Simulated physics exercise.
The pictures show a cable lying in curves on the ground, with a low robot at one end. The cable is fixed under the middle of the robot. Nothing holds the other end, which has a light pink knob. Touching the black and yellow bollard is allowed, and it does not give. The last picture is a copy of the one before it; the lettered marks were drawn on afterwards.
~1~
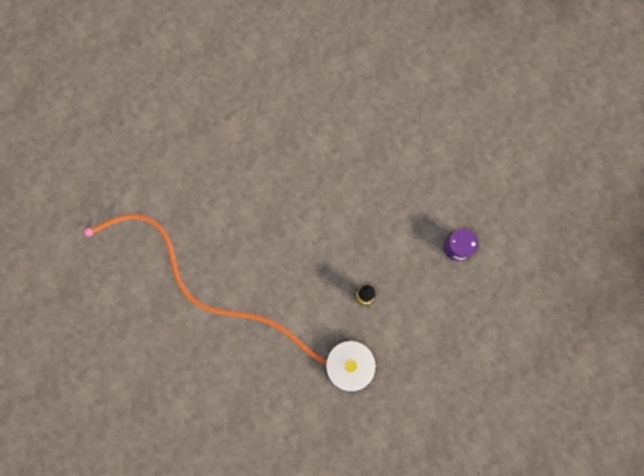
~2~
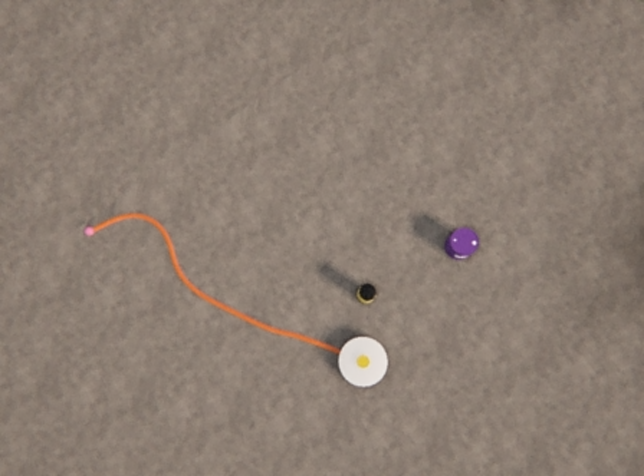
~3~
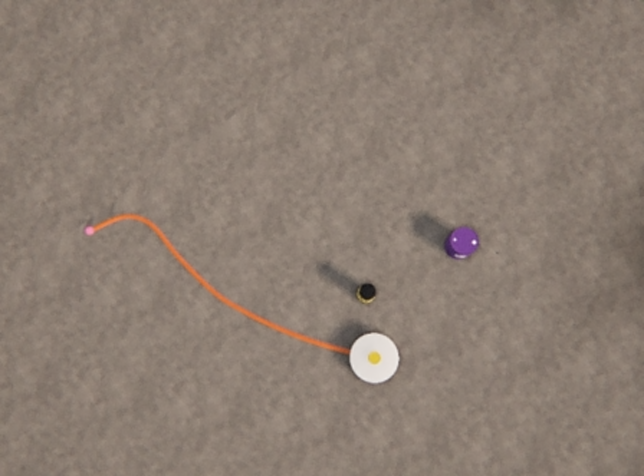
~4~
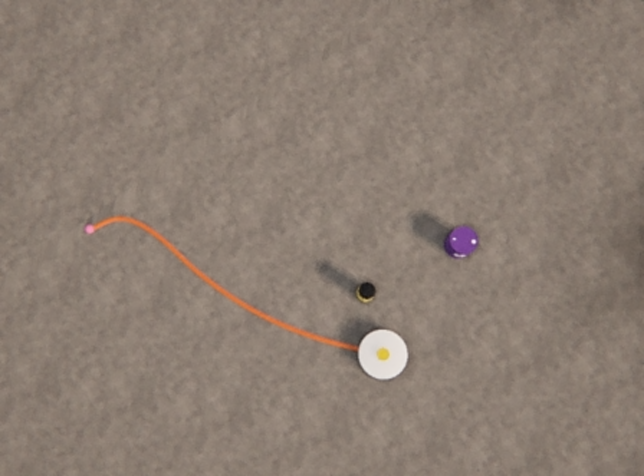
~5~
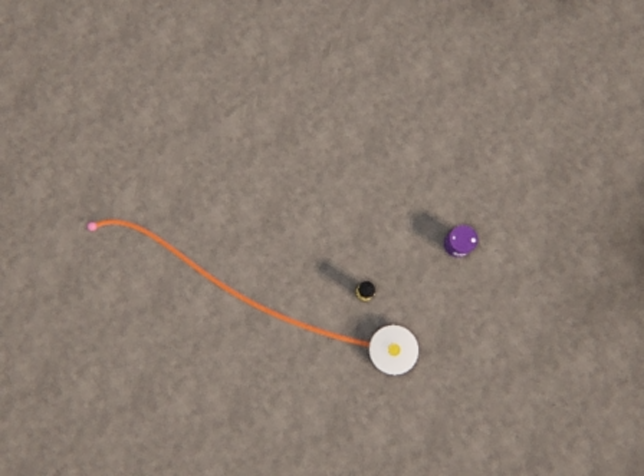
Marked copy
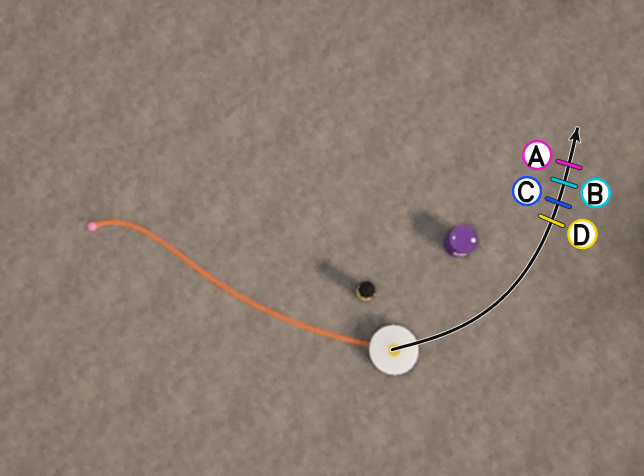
A round white robot pulled an orange cable slowly to the right and slightly upward, passing just below a small black and yellow post, and the cable's curves gradually straightened while its pink-tipped end barely shifted.
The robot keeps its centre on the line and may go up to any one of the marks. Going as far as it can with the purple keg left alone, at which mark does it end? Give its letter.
At C, and not beyond.
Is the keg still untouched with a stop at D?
Yes.
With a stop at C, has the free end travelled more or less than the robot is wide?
By then, more.
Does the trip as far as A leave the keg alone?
No.
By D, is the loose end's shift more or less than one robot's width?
More.
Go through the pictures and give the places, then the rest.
In the first picture, free end (88, 232); purple keg (460, 245); bollard (366, 295).
In the second picture, robot (363, 361); purple keg (461, 244).
In the third picture, robot (374, 358); free end (89, 230).
In the fourth picture, robot (382, 354); free end (89, 229); bollard (366, 293).
In the fifth picture, robot (393, 350); free end (92, 226); bollard (366, 291); purple keg (460, 242).
On the copy, A at (569, 165); B at (564, 183); C at (558, 203); D at (552, 221); the route from (392, 350) via (529, 266) to (578, 128).
On C. First, robot (473, 321), middle of the cable (300, 299), free end (149, 241).
Then, robot (533, 263), middle of the cable (366, 303), free end (206, 265).
Finally, robot (561, 201), middle of the cable (416, 283), free end (258, 278); only the bollard has been touched, if anything.
By contrast, A brings the cable against the keg; B brings the cable against the keg; D is safe but short.
